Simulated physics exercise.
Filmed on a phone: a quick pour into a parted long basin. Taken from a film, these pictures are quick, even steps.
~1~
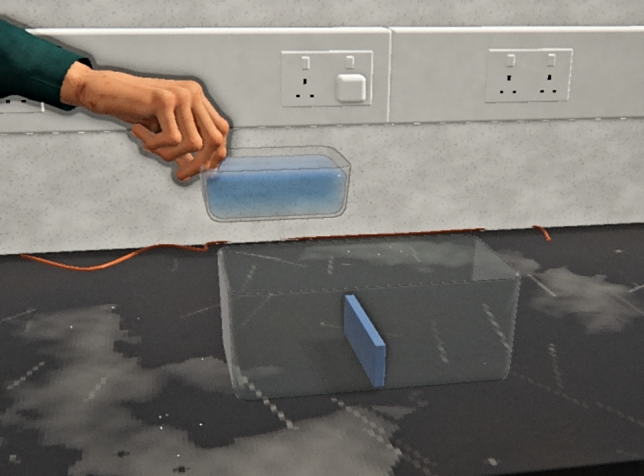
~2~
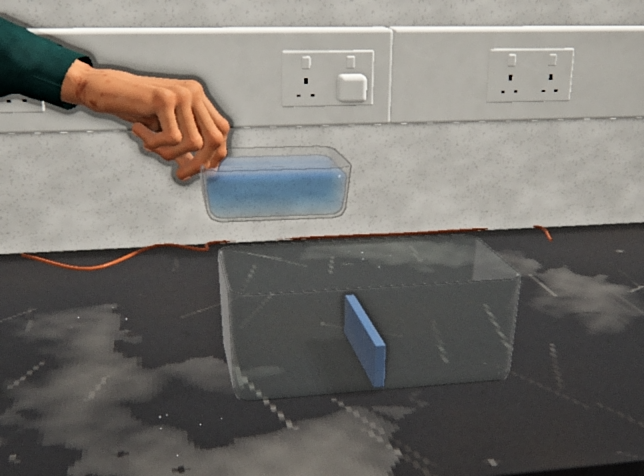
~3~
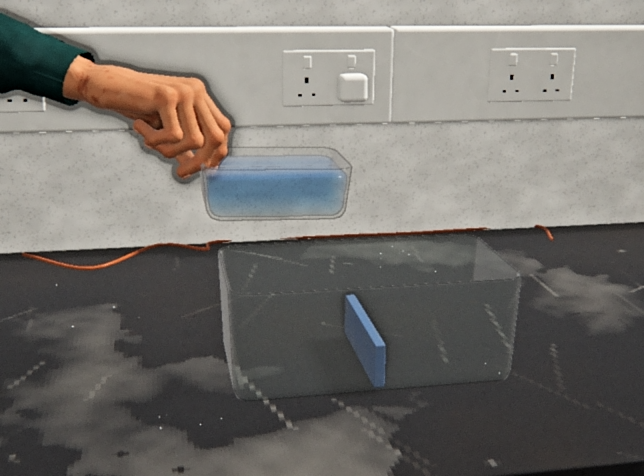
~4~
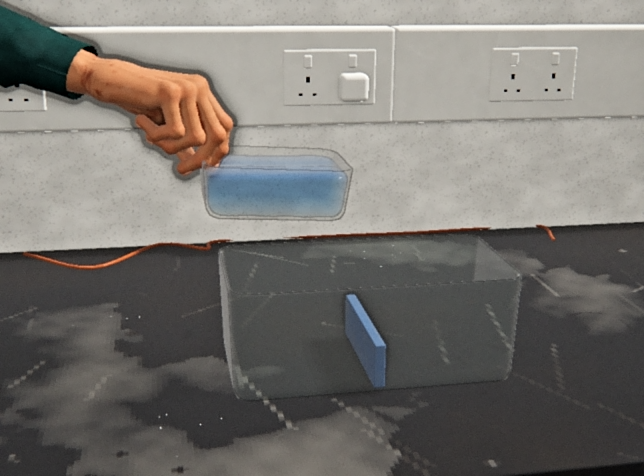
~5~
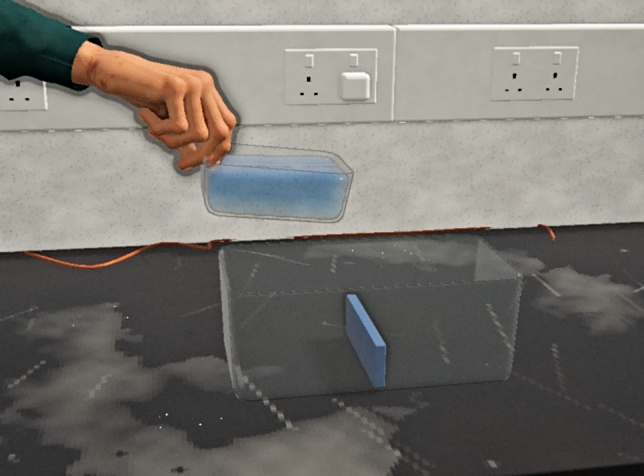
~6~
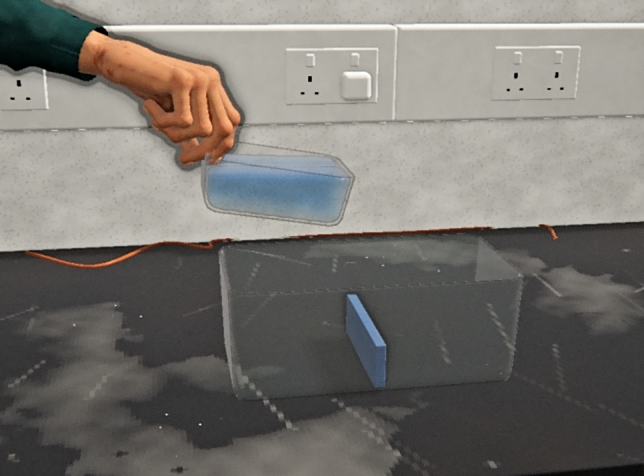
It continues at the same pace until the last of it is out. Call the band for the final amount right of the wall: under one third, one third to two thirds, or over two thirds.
Band: Over two thirds.
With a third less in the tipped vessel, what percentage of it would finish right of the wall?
The share comes to some 60 parts in a hundred.
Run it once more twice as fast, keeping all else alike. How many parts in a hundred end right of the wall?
It comes to some 70 in a hundred.
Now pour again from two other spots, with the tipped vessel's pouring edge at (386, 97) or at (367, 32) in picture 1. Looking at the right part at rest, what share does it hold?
The first start gives some 90 %, the second some 85 %.
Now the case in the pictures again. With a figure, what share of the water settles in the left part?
Share approx. 25 %.
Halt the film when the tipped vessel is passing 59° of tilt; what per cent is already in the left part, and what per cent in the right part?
Left: Roughly 0 %; right: Roughly 35 %.
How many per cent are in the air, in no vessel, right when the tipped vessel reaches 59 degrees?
30 per cent.
A moment on, the tilt is 59° and 32 per cent is still to pour, 2 is left of the wall and 36 right of it.
Next, the tilt is 93° and 6 per cent is still to pour, 16 is left of the wall and 76 right of it.
Then the tilt is 101° and 0 per cent is still to pour, 24 is left of the wall and 76 right of it.
Later the tilt is 101° and 0 per cent is still to pour, 23 is left of the wall and 76 right of it.
In the end 23 per cent lies left of the wall, 76 right of it and 0 outside.
